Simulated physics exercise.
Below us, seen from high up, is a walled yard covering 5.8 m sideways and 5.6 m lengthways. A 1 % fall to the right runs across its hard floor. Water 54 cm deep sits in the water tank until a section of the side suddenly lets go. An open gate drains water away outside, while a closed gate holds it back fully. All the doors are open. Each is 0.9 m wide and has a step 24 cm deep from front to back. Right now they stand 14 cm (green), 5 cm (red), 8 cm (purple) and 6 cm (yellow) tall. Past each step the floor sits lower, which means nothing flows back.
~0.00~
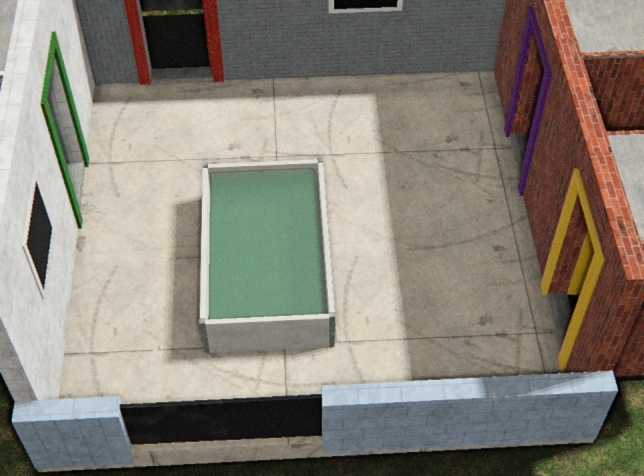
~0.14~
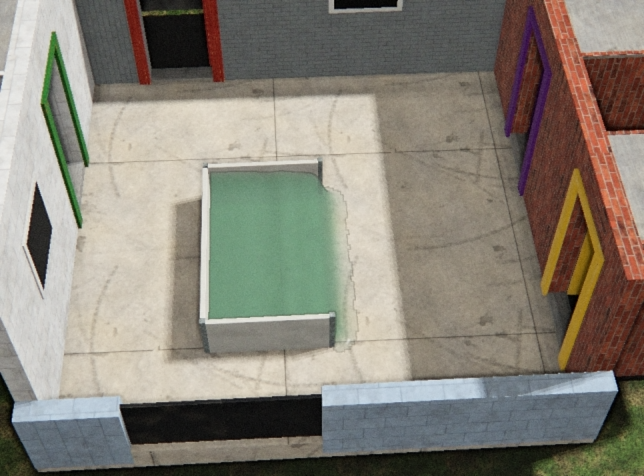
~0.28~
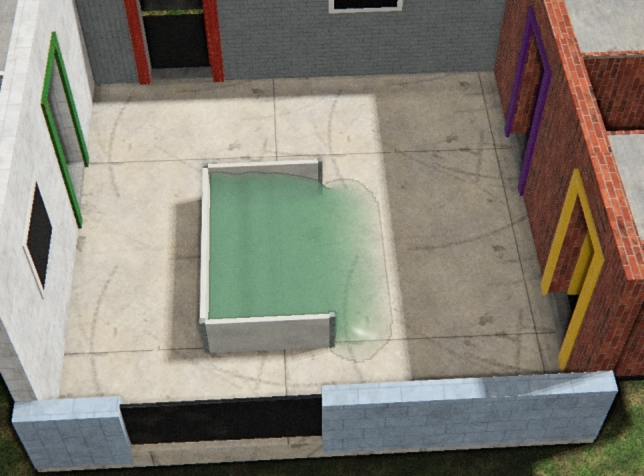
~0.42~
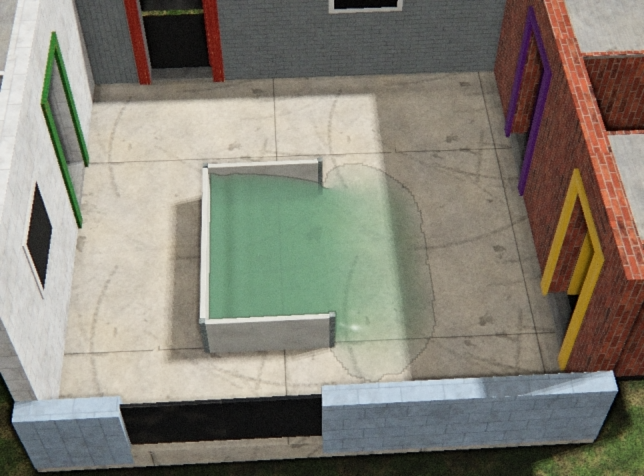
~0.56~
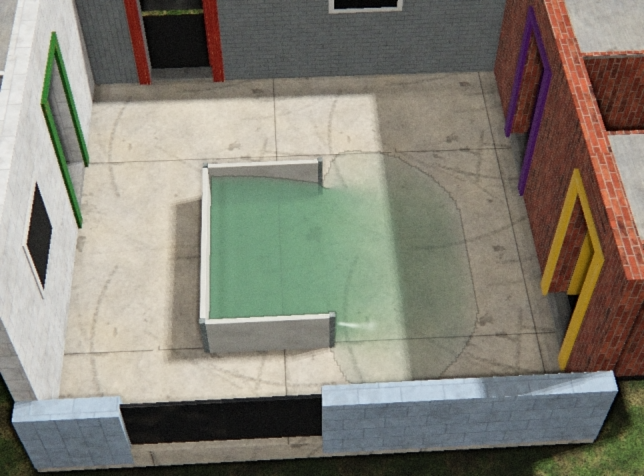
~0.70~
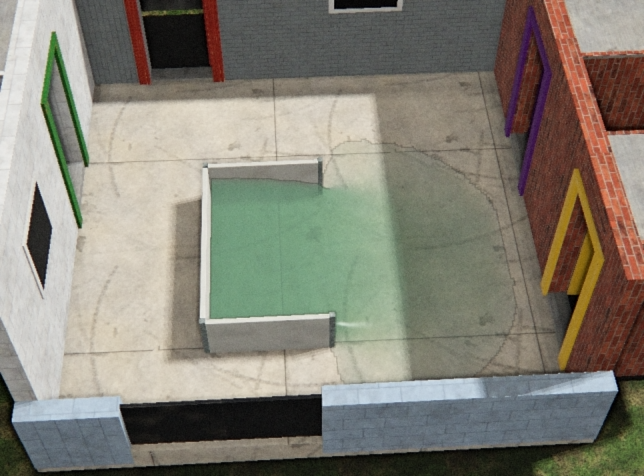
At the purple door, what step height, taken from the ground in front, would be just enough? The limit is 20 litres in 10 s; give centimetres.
15 cm.
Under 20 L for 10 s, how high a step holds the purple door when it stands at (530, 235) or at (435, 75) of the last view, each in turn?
First place around 26 cm, second around 15 cm.
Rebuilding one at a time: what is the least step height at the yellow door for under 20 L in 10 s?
Yellow would need about 21 cm on its own.
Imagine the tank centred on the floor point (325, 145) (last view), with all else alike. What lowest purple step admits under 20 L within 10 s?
Near 31 cm.
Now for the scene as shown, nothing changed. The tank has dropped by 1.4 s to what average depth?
Roughly 20 cm.
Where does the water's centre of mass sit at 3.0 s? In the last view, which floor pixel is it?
Roughly (439, 244).
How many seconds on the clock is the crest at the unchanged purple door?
Crest at t of about 1.8 s.
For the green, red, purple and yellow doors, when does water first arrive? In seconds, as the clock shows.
Front arrival: Green 6.5 seconds, red 4.5 seconds, purple 1.0 seconds, yellow 0.9 seconds.
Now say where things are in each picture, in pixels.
In the first frame, still water, 54 cm deep, in the water tank at (265, 241); the purple door at (527, 109) is dry.
In the second frame, the front is at (347, 339), 0.2 m from the gap at (323, 255); 0.4 m2 of floor is wet, 54 cm left at the back.
In the third frame, water pours out at (323, 257) and has run 0.7 m, to (385, 316); about 10 cm deep outside, 53 cm at the back.
In the fourth frame, the front is at (427, 327), 1.2 m from the gap at (323, 258); 3.2 m2 of floor is wet, 46 cm left at the back.
In the fifth frame, water pours out at (323, 258) and has run 1.7 m, to (469, 313); about 7 cm deep outside, 46 cm at the back.
In the sixth frame, the front is at (508, 307), 2.2 m from the gap at (323, 259); 6.6 m2 of floor is wet, 42 cm left at the back; the purple door at (527, 109), 3.1 m from the gap, is still 0.8 m from the nearest water.
After 1.4 s water covers 40 % of the floor, deepest (34 cm) near (536, 258); 16 cm at the purple door, 4 litres in over its 8 cm step.
After 3.0 s water covers 40 % of the floor, deepest (27 cm) near (494, 80); 15 cm at the purple door, 67 litres in over its 8 cm step.
After 10.0 s water covers 100 % of the floor, deepest (9 cm) near (191, 260); 7 cm at the purple door, 85 litres in over its 8 cm step.
At the purple door as built, the water arrived by 1.1 s and peaked near 20 cm at 1.8 s.
Run again over the same 10 s with other heights there, 37 litres in over 12.5 cm, 12 litres over 17 cm. The limit of 20 litres is kept from about 15 cm up.
